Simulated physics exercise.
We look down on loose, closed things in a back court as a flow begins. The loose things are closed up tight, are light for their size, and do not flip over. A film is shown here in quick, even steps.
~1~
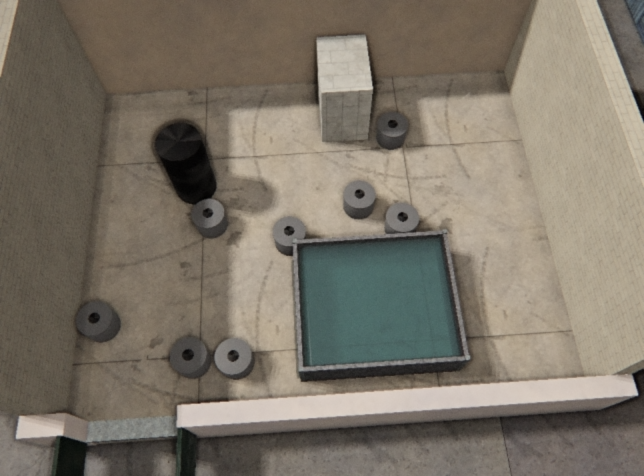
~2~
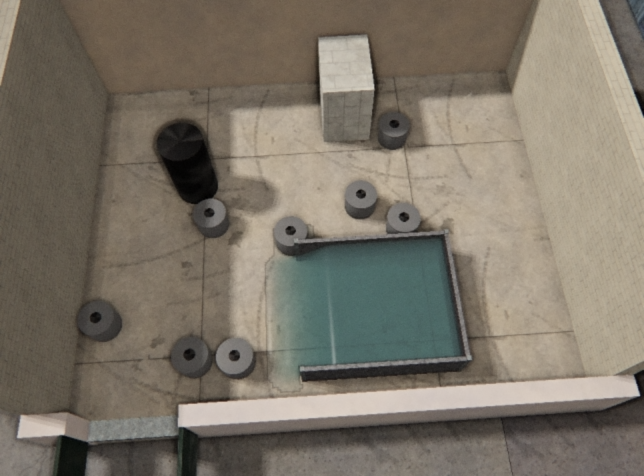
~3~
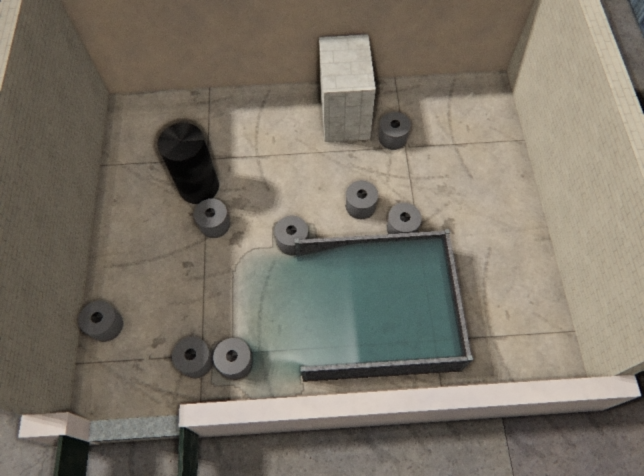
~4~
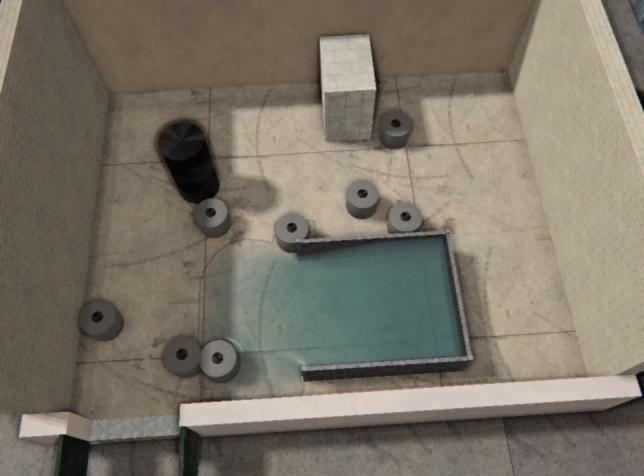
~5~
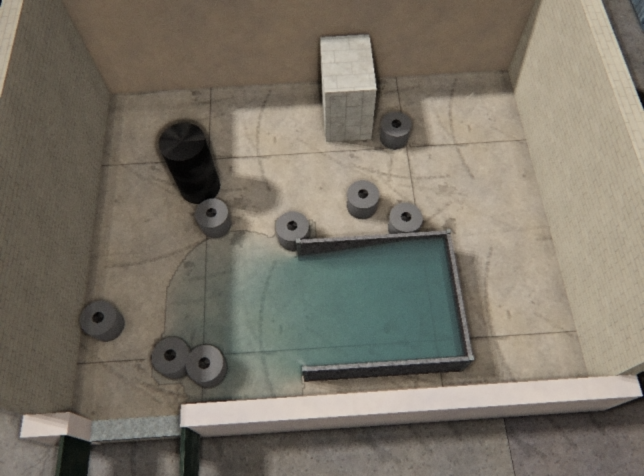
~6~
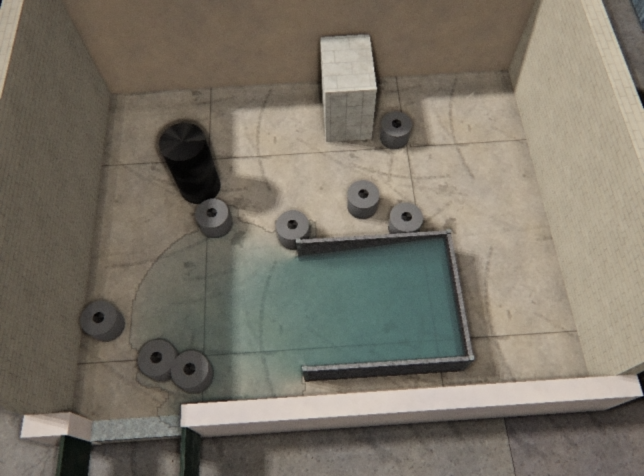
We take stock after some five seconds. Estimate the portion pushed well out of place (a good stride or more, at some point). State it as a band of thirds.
Mid band.
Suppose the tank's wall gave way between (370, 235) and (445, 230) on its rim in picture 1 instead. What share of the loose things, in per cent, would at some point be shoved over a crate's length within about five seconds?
Estimate: Roughly 40 per cent.
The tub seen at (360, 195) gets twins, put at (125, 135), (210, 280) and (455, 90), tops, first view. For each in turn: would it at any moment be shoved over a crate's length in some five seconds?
Result by item: Gets dislodged / gets dislodged / stays where it is.
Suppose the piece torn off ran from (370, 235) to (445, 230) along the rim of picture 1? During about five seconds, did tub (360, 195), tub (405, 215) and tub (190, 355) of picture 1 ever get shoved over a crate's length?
In turn: Cleared that distance, cleared that distance, stayed short.
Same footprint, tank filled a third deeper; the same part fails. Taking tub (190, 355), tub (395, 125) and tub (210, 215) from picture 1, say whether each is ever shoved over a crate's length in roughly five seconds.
Going through them, I'd say got there, then never got there, then got there.
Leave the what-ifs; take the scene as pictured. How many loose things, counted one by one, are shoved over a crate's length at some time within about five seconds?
It comes out at 4.
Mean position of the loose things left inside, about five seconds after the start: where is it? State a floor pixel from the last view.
Their centre sits close to (303, 188) on the floor of the last picture.
A moment on, 2 of 8 are well off their spots; 1 afloat.
Next, 3 of 8 are well off their spots; 3 afloat.
Later, 4 of 8 are well off their spots; 2 afloat.
In the end, 4 of 8 are well off their spots, and 4 have been at some point; 2 afloat.
